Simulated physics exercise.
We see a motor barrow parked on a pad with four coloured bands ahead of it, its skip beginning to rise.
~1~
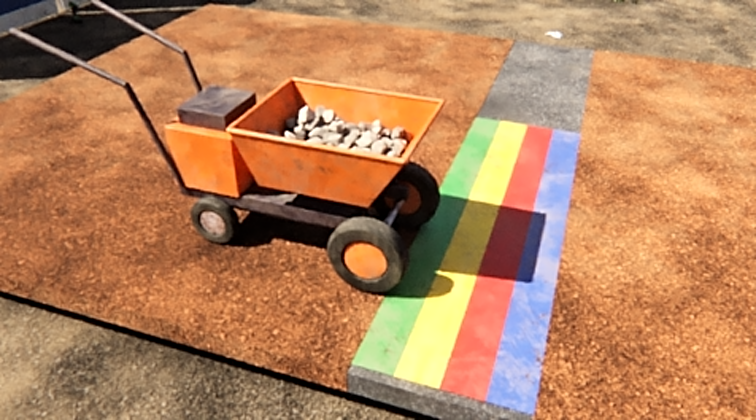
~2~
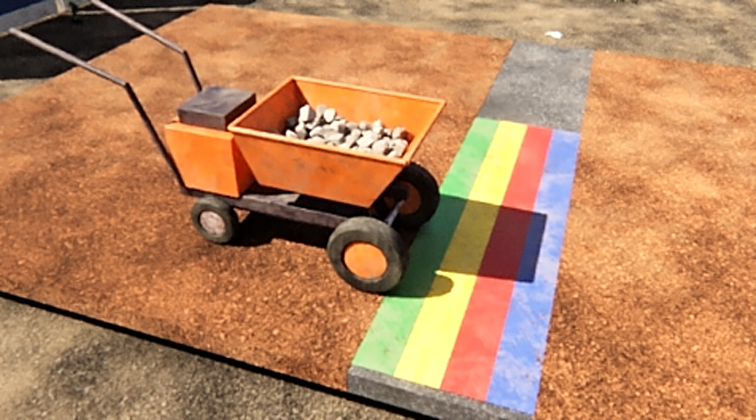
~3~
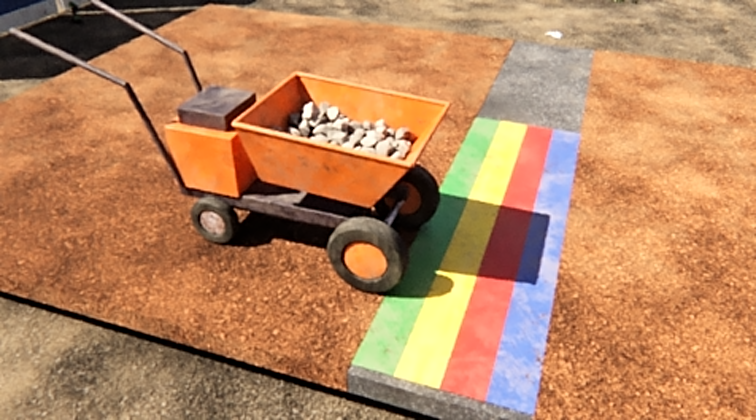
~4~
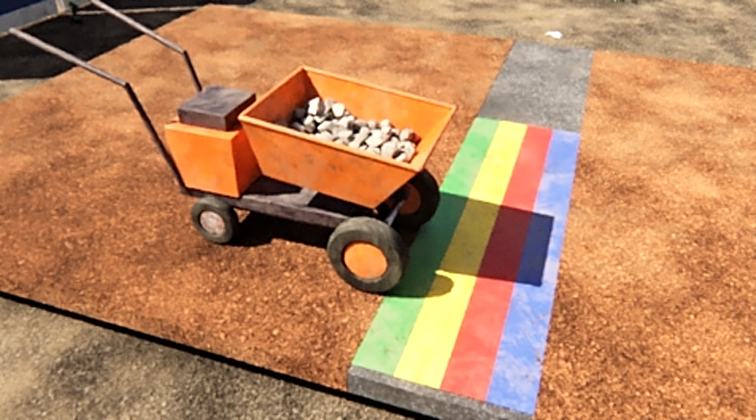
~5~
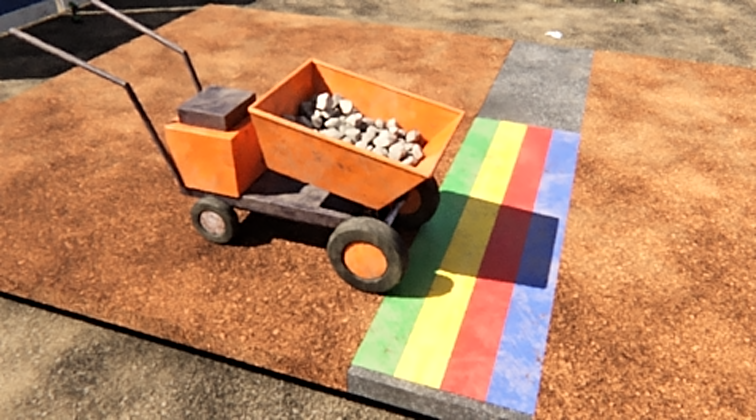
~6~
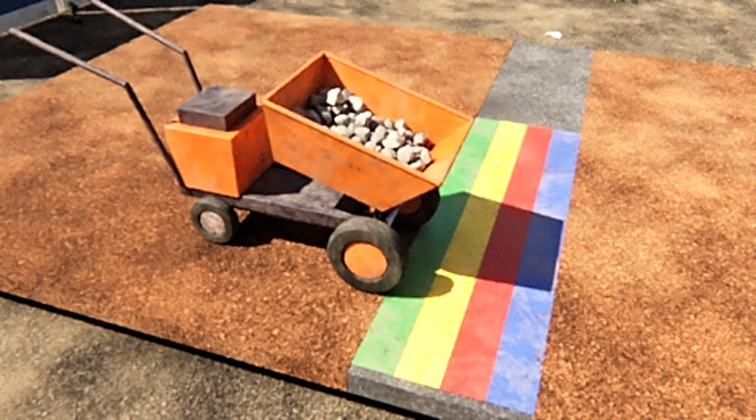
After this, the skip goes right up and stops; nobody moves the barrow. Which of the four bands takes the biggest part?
The heap favours the blue strip.
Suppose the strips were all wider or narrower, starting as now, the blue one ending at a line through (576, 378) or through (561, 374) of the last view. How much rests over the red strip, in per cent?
Roughly 40 per cent, and 30 per cent.
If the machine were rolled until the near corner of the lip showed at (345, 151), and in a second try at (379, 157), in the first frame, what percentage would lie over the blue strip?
Roughly 10 per cent, and 30 per cent.
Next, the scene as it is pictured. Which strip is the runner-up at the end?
In second place: The strip in red.
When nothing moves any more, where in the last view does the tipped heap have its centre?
At about (533, 280).
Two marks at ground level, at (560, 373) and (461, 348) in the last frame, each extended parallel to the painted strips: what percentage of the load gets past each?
Roughly 10 per cent, and 80 per cent.
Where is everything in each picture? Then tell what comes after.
In the first frame, lip of the skip (404, 162), level; top of the load (352, 142), broken stones; green strip (393, 325); yellow strip (434, 335); red strip (476, 346); blue strip (520, 357).
In the second frame, lip of the skip (406, 163), level; top of the load (338, 140).
In the third frame, lip of the skip (411, 165), tipped barely; top of the load (336, 136).
In the fourth frame, lip of the skip (419, 170), tipped a little; top of the load (327, 130).
In the fifth frame, lip of the skip (429, 176), tipped a little; top of the load (334, 126).
In the sixth frame, lip of the skip (440, 184), tipped clearly; top of the load (326, 112); green strip (393, 325); yellow strip (434, 335); red strip (476, 346); blue strip (520, 357).
Just after the last frame, skip tipped steeply; every one in the skip.
A moment on, skip tipped right over; almost all in the skip; just a few over the red strip; just a few over the blue strip.
Further on, skip tipped right over; roughly a third in the skip; just a few over the yellow strip; about a tenth over the red strip; roughly a quarter over the blue strip; roughly a quarter off the paint.
When it is over, skip tipped right over; roughly a quarter in the skip; not one over the green strip; just a few over the yellow strip; roughly a quarter over the red strip; roughly a third over the blue strip; roughly a quarter off the paint.
